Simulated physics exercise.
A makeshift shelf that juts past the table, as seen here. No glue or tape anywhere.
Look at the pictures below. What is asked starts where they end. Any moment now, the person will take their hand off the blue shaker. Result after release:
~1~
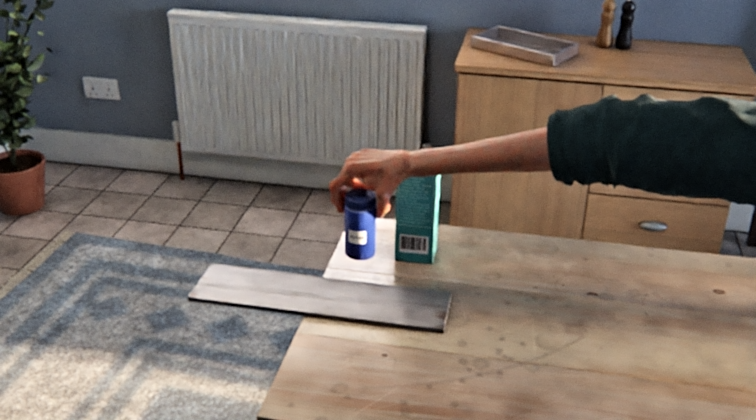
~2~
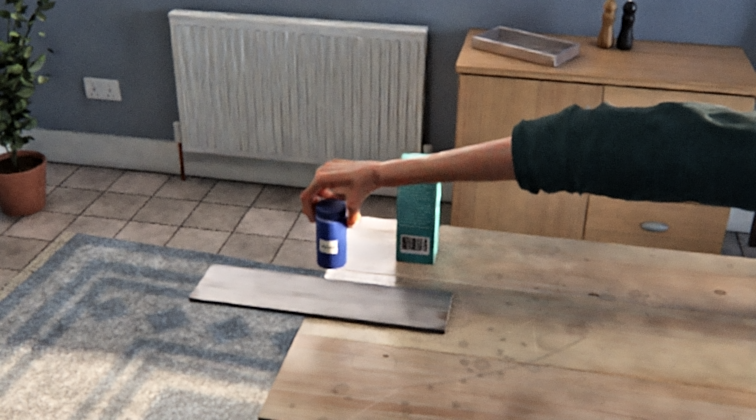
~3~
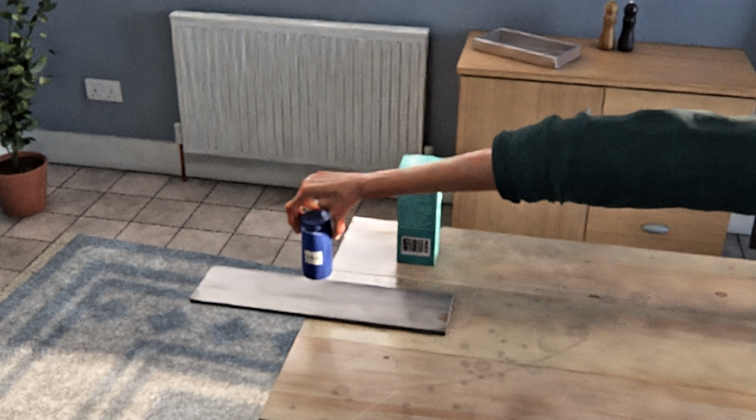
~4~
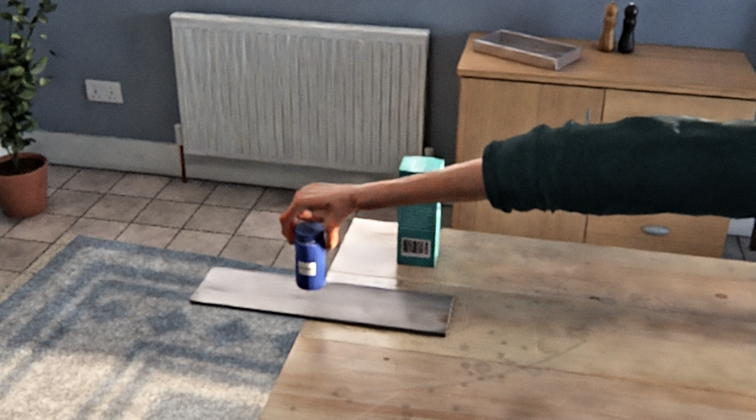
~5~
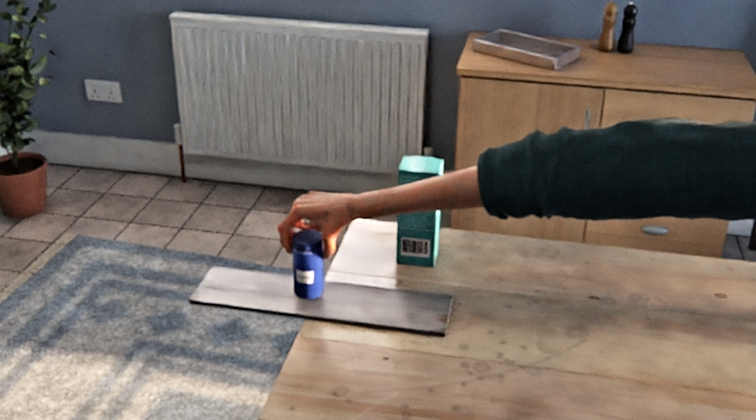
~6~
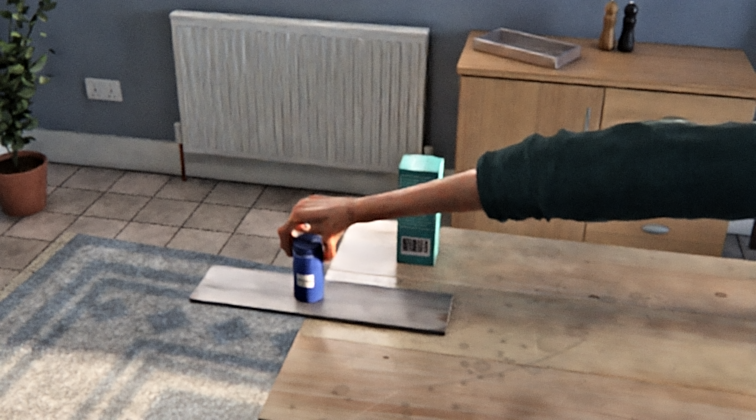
Stable.
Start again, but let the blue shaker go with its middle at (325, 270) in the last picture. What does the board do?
It stays put.
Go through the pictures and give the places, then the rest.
The first frame shows on its way; blue shaker (360, 224); grey board (321, 297).
The second frame shows on its way; blue shaker (332, 234); grey board (322, 297).
The third frame shows on its way; blue shaker (317, 245); grey board (323, 299).
The fourth frame shows on its way; blue shaker (310, 256); grey board (323, 300).
The fifth frame shows on its way; blue shaker (308, 264); grey board (322, 300).
The sixth frame shows in place under the hand; blue shaker (308, 268); grey board (322, 299).
Then, 0.40 s after the last picture, nothing has stirred.
Then, 1.10 s after the last picture, blue shaker resting near (308, 269).
At rest, all 3 in place. Seen from the same camera at the end, blue shaker near (308, 269). The board keeps its balance.
